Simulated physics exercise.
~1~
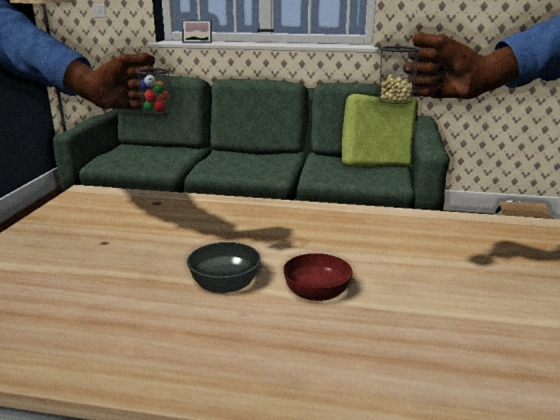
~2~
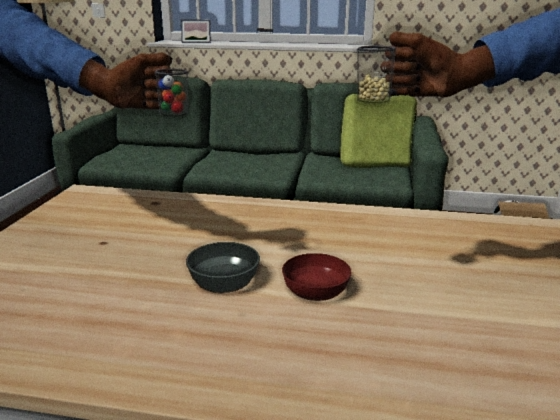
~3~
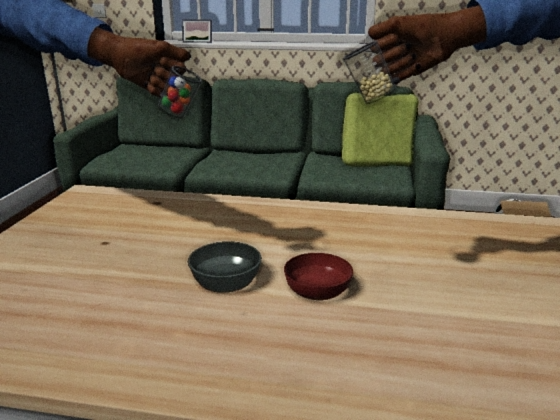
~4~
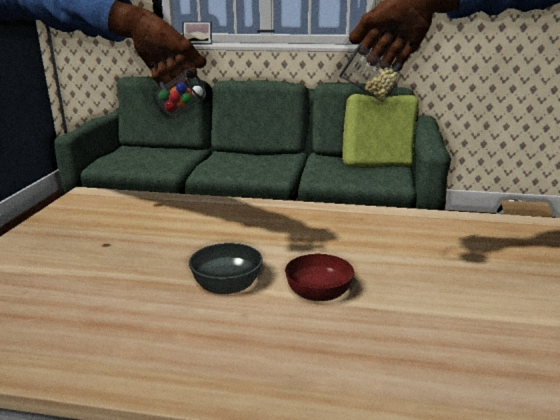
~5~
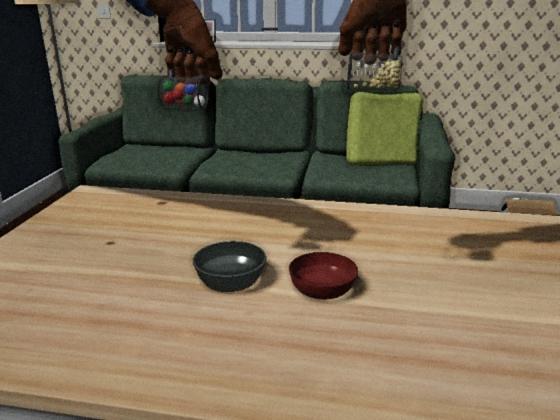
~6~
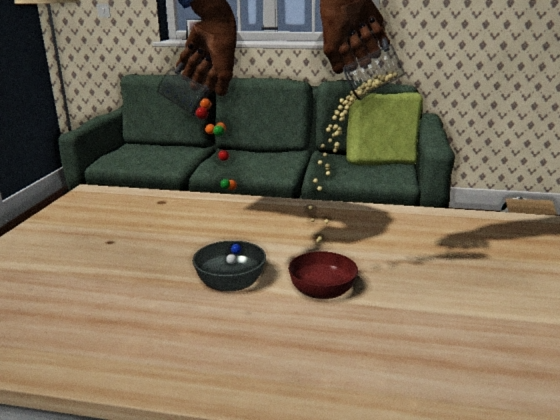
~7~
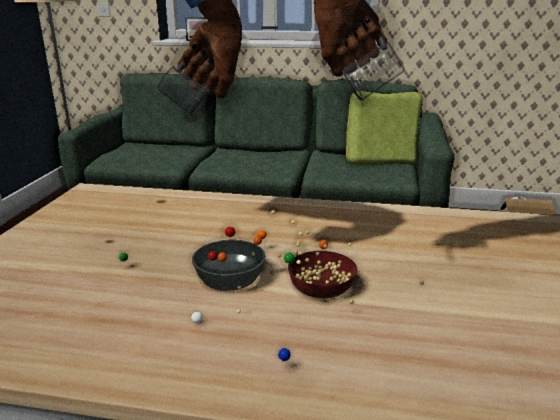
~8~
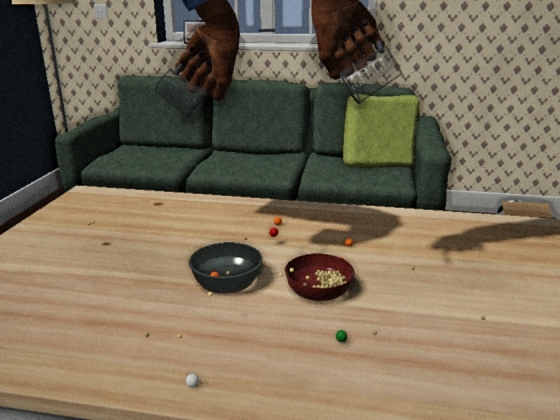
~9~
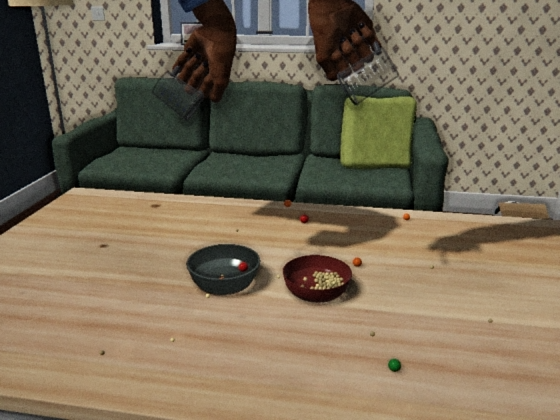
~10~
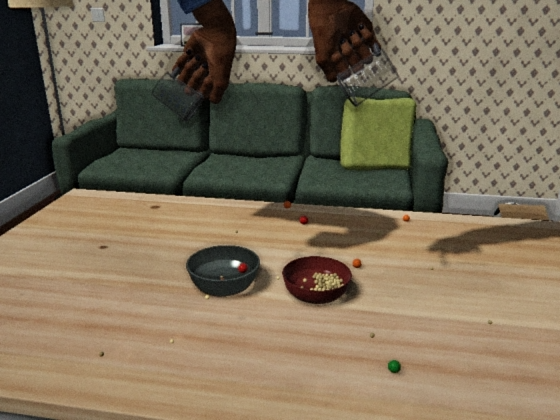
We see two hands tip clear cups over a wooden table, pouring colourful balls toward a dark bowl and small pale pieces toward a red one. Most of the balls bounce out and scatter, while most pale pieces stay in the red bowl, with a few outside.
